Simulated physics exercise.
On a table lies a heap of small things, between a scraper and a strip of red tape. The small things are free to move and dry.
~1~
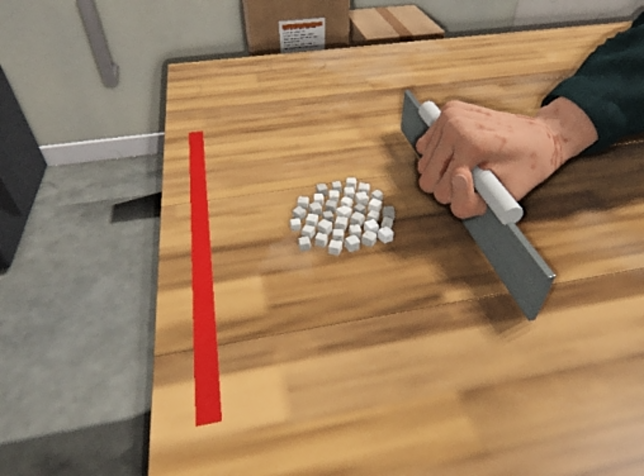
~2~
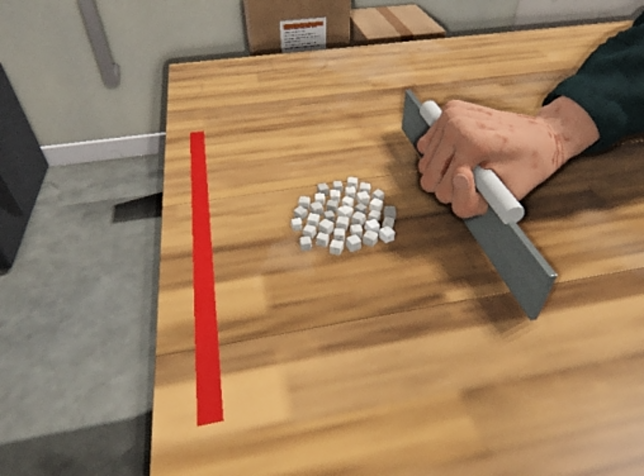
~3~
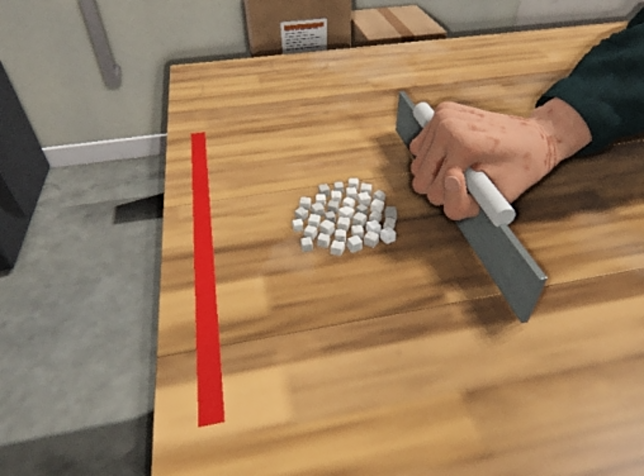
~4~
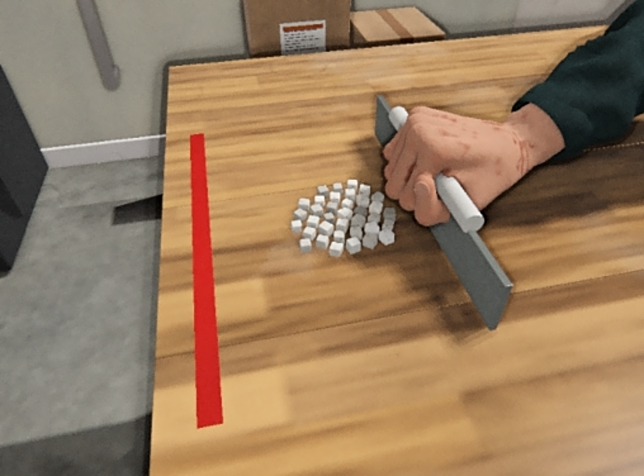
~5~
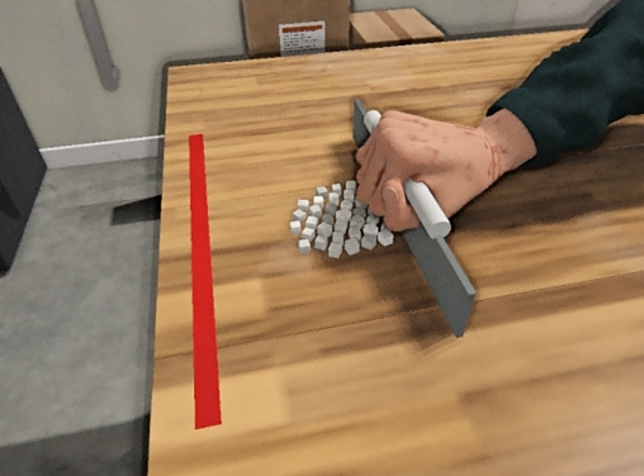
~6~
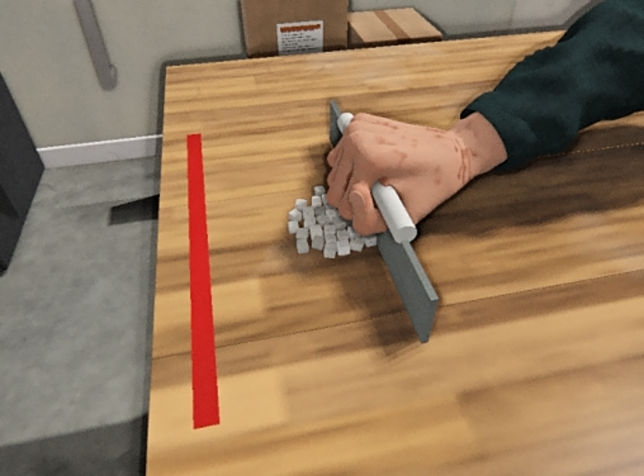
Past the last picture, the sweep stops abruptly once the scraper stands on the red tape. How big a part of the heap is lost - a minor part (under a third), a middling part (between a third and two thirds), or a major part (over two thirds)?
The way I see it, a third through two thirds gets knocked off.
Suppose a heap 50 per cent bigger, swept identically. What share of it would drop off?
My guess is about 50 per cent.
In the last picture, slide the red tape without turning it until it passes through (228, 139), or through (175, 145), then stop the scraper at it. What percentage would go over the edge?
Roughly 0 and 100 percent, in that order.
Soon, scraper still moving, near (273, 188); heap all on the table, its front near (211, 226).
A while on, scraper stopped at the red tape; heap about a quarter over the edge.
Towards the end, scraper stopped at the red tape; heap about half over the edge.
Finally, scraper stopped at the red tape; heap about half over the edge.
